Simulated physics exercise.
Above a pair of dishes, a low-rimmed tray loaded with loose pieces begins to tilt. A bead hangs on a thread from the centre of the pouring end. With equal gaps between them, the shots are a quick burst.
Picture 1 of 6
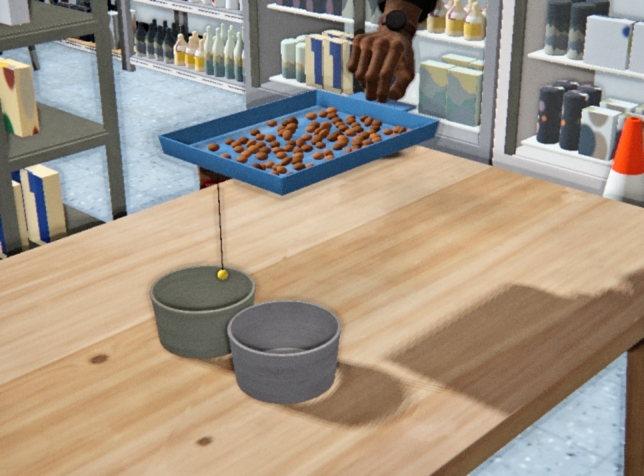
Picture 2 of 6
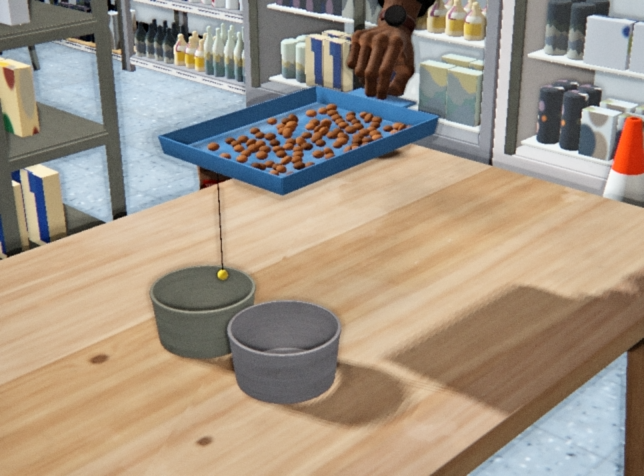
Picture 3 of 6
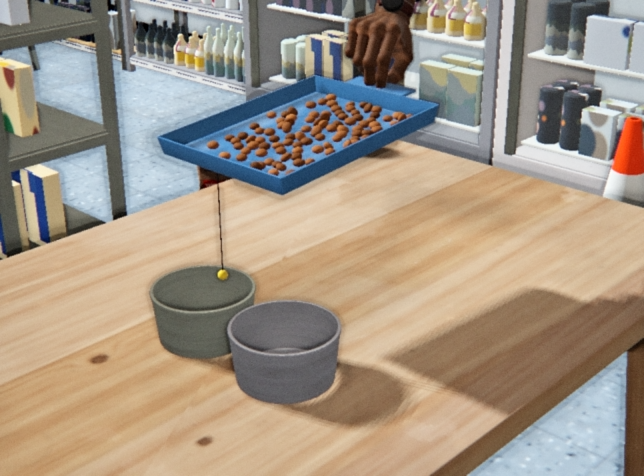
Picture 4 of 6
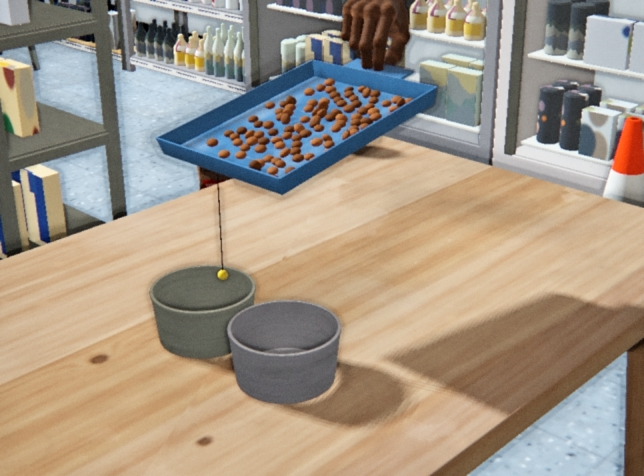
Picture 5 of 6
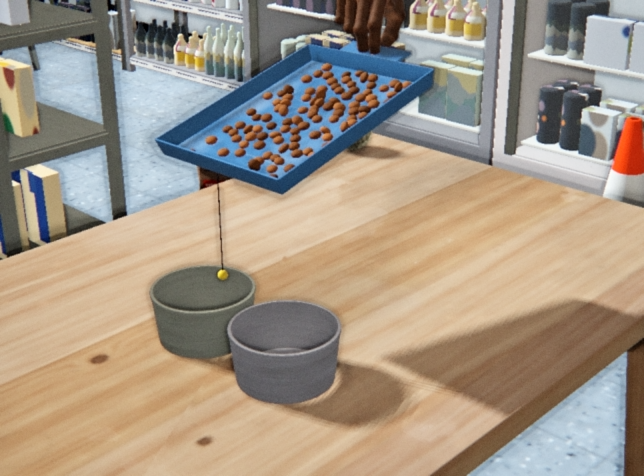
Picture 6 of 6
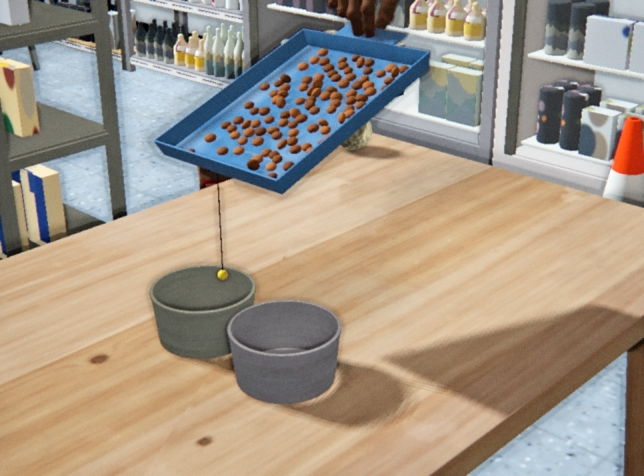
A hand raises the far side of a blue tray of brown pieces above two dishes.
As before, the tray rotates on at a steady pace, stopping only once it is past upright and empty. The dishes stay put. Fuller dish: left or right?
Dish on the left.
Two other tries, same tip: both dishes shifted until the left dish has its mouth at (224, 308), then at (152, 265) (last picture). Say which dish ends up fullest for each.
The dish to the left at the first, the dish to the right at the second.
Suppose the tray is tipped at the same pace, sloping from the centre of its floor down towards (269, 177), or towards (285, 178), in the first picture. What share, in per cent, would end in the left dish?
Roughly 0 percent first and 0 percent second.
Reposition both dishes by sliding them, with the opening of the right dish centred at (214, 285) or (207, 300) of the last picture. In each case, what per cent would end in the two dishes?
In order: 20 per cent and 70 per cent.
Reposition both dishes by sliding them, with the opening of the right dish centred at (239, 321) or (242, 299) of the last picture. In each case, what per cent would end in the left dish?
It comes to near 40 per cent the first time and near 10 per cent the second time.
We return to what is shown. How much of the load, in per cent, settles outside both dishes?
It comes to some 50 in a hundred.
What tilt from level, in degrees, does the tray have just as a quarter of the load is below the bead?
Roughly 95°.
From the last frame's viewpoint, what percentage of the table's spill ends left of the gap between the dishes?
About 100 percent of the spill.
Soon after the last picture, tray tipped steeply; nearly all on the tray; a stray few in the air.
A little later, tray tipped past a quarter turn; about half on the tray; a stray few in the right dish; a small part in the left dish; about a quarter outside both; a small part in the air.
Later still, tray tipped past a quarter turn; a small part in the right dish; about a third in the left dish; about half outside both.
At rest, tray tipped past a quarter turn; a small part in the right dish; about a third in the left dish; about half outside both.
